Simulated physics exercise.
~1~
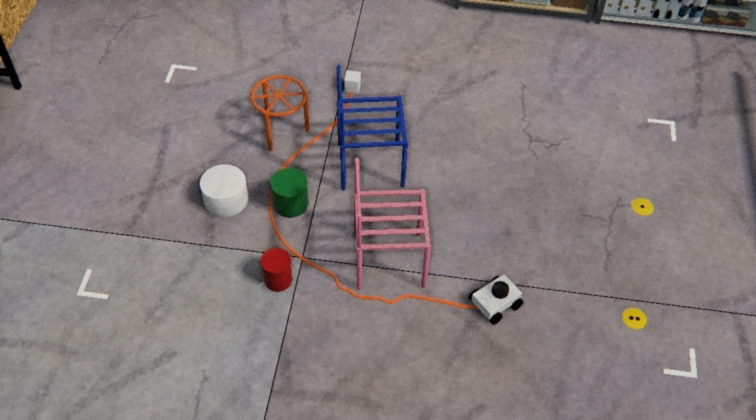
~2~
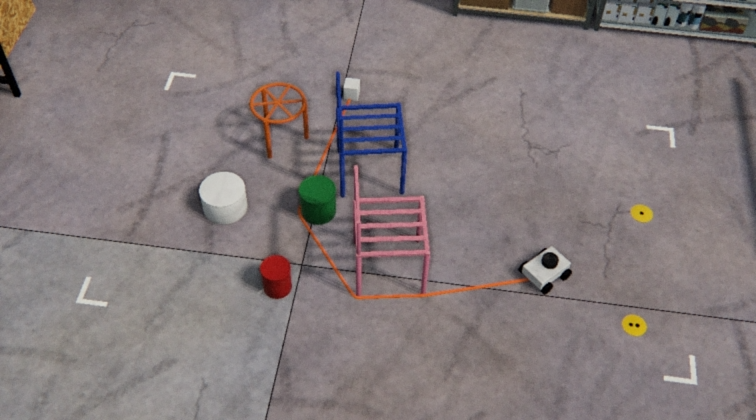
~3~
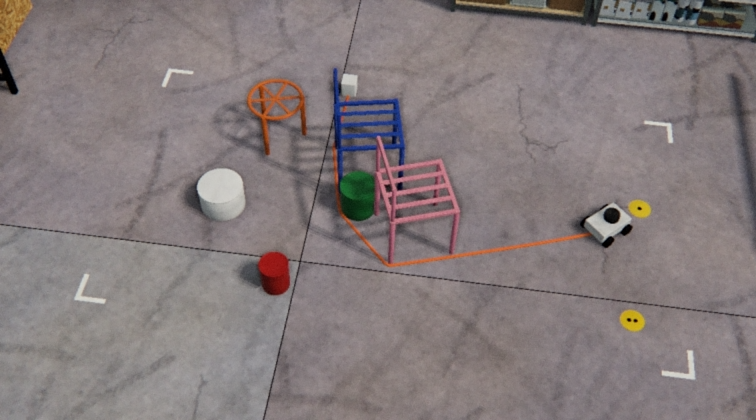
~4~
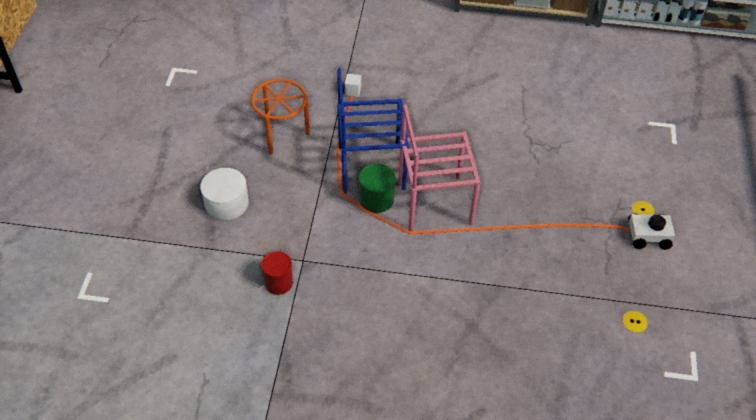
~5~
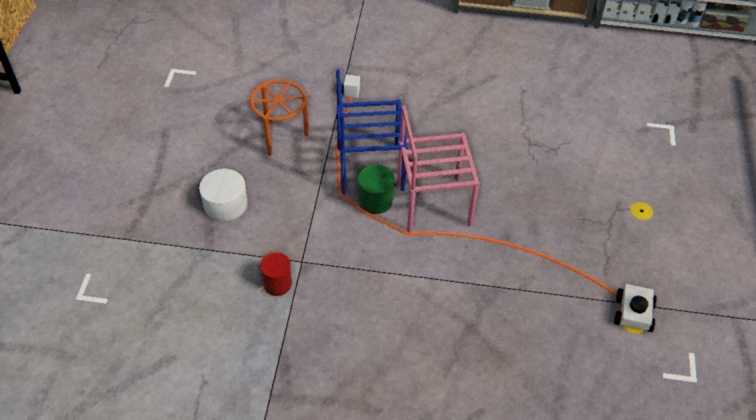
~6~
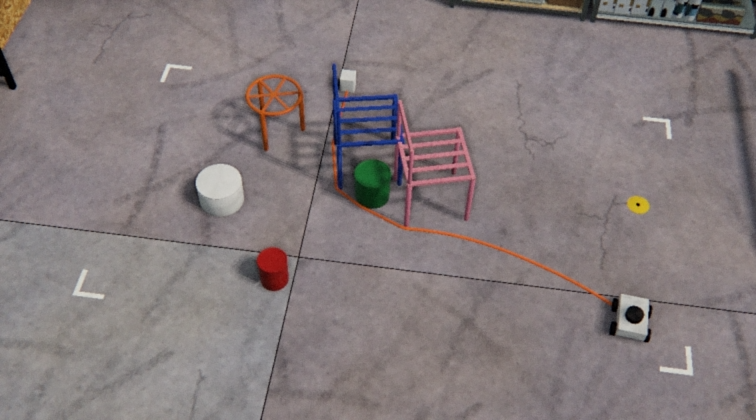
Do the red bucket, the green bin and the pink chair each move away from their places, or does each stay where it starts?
The green bin and the pink chair are both moved away from their places. The red bucket stays where it starts.
